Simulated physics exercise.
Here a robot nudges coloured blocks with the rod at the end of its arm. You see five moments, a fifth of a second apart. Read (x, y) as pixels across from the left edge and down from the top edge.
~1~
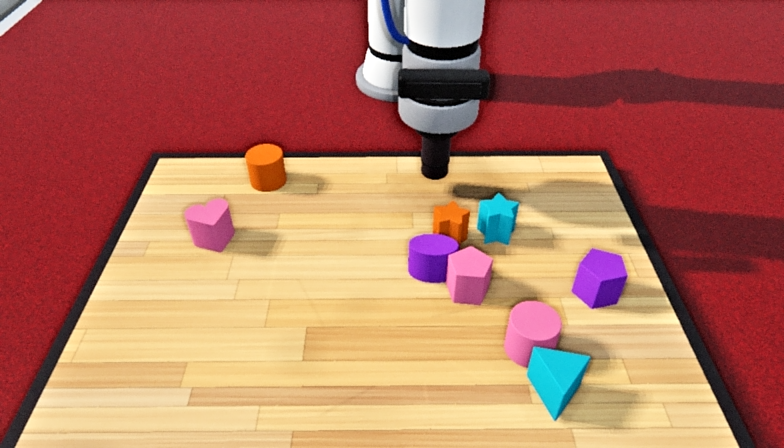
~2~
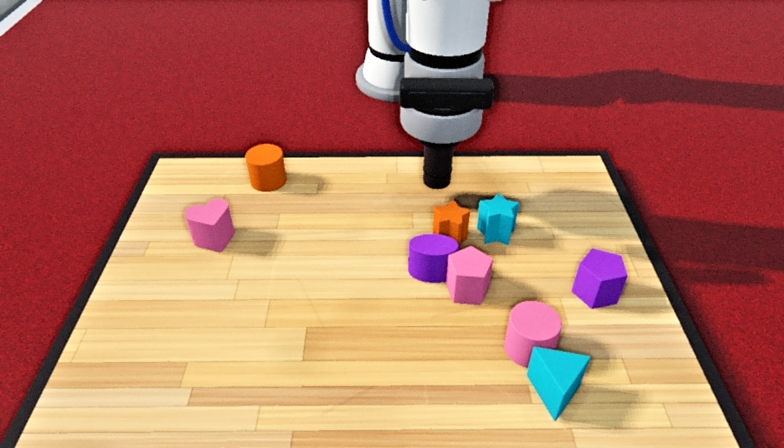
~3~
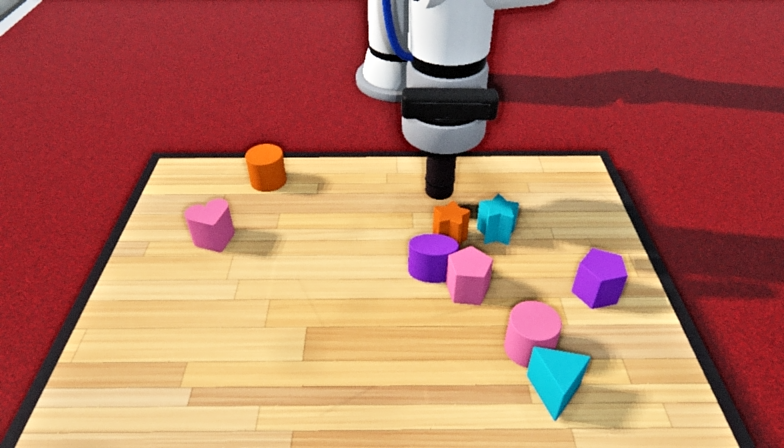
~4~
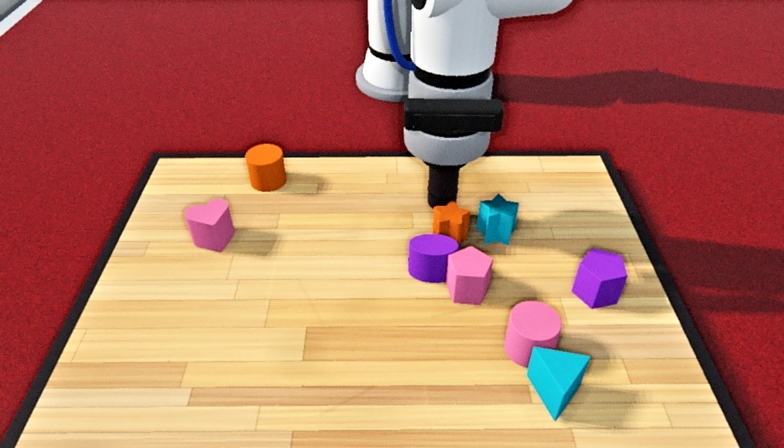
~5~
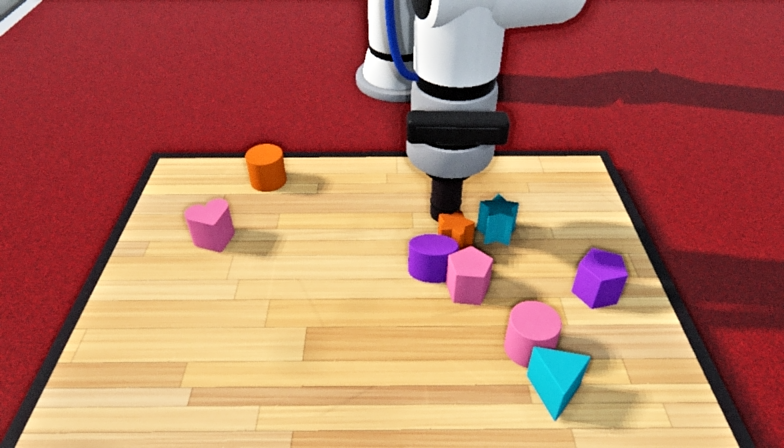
On a wooden board, a robot arm's rod moves forward and slightly nudges an orange star.
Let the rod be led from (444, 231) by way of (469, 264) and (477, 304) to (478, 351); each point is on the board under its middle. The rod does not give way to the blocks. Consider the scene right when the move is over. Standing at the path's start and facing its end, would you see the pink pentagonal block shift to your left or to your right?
Pushed right.
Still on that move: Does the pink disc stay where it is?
No, I don't think so.
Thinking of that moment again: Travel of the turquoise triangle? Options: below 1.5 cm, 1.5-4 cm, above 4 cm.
The move is short, under 1.5 cm.
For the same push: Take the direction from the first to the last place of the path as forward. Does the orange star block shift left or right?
The orange star block goes left.
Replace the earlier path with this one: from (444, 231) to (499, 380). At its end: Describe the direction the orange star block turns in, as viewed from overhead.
From above, the orange star block will be seen to turn anti-clockwise.
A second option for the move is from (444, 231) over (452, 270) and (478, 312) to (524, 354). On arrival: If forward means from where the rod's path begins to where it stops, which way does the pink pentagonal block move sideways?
Displaced right.
On the path given first. One third of the way, rod (471, 247); purple oval (433, 250), turned 25° clockwise; orange star block (480, 257); pink pentagonal block (476, 285).
Two thirds of the way, rod (479, 289); purple oval (433, 250), turned 25° clockwise; orange star block (499, 299); pink pentagonal block (476, 326), turned 55° clockwise.
At the end, rod (480, 335); purple oval (433, 250), turned 25° clockwise; orange star block (516, 340), turned 45° anticlockwise; pink pentagonal block (469, 356), turned 100° clockwise; pink disc (559, 337); turquoise triangle (570, 374).
